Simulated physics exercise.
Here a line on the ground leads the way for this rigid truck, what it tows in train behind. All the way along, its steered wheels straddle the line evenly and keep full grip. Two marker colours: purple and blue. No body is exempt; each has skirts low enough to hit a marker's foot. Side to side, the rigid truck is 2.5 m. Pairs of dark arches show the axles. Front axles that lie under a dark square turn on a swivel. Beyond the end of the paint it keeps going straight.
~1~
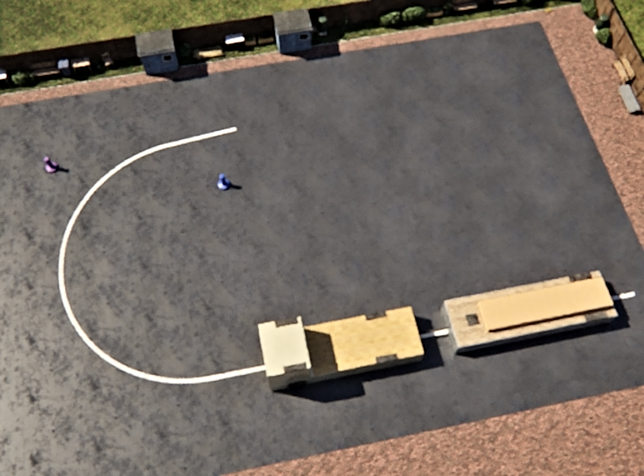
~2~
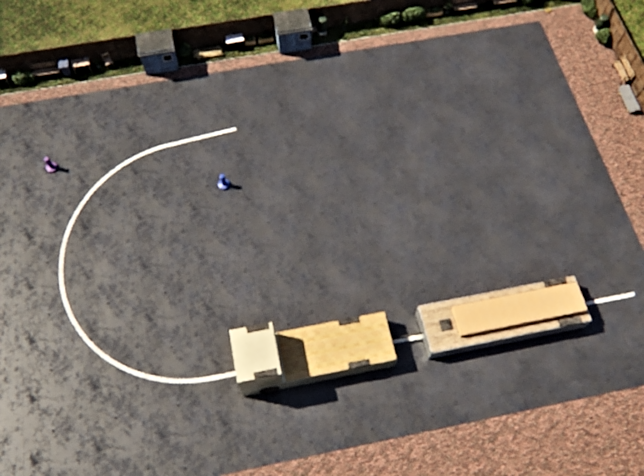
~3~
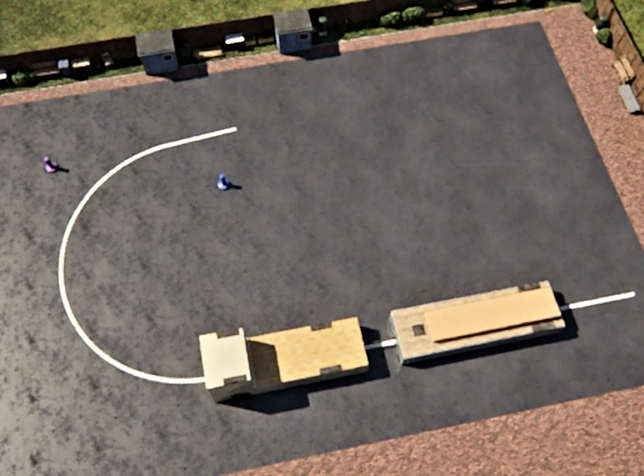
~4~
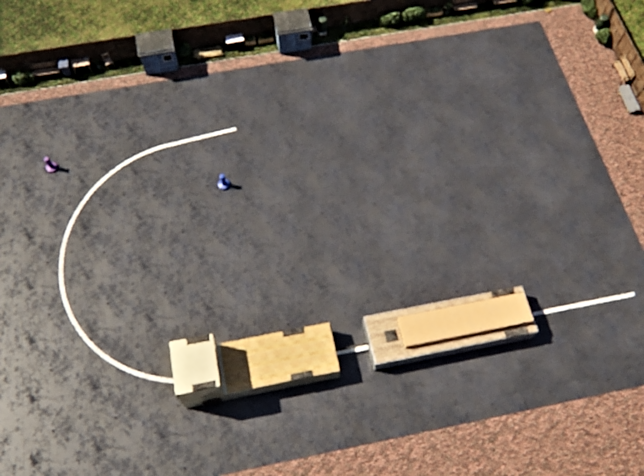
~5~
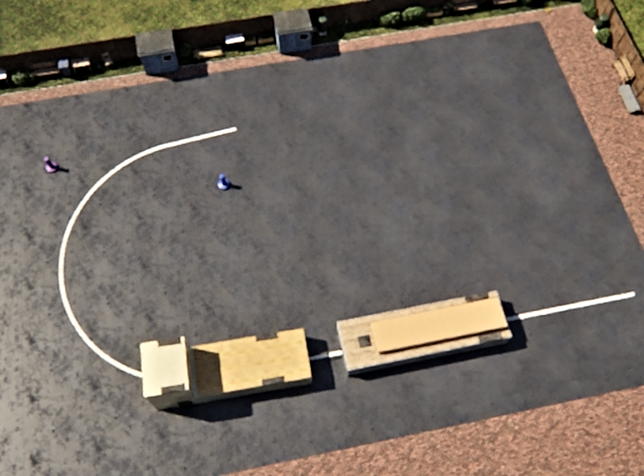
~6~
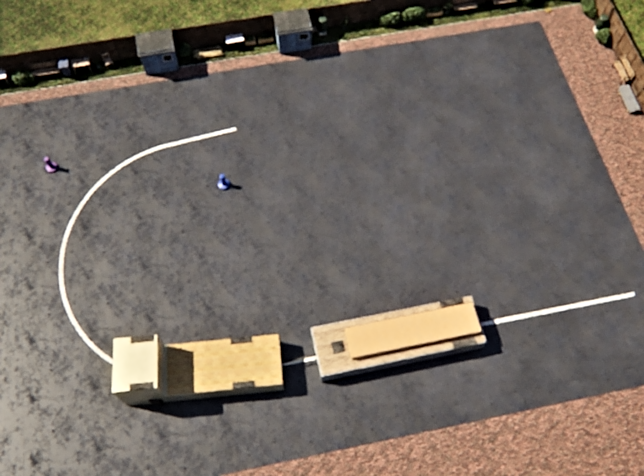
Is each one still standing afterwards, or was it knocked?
My guess is the purple one is left alone; my guess is the blue one gets run into.
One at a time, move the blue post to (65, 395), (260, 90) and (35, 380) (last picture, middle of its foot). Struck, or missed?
Place one: No contact; place two: No contact; place three: No contact.
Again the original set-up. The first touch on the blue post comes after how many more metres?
Roughly 31.0 metres more.
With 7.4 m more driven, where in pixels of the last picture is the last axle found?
(327, 348).
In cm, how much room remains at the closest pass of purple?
The figure for purple is 80.
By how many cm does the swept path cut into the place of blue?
Estimate - blue: Some 80.
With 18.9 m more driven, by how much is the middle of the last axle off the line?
250 cm.
8.1 m further on, the last axle is at (316, 349) of the last picture, 10 cm off the line.
13.6 m further on, the last axle is at (233, 348) of the last picture, 95 cm off the line; purple has been passed with 80 cm to spare.
16.2 m further on, the last axle is at (201, 339) of the last picture, 170 cm off the line.
31.0 m further on, the last axle is at (163, 216) of the last picture, 485 cm off the line; the trailer has hit blue.
40.6 m further on, the last axle is at (283, 126) of the last picture, 140 cm off the line; 1 of 2 struck in all.
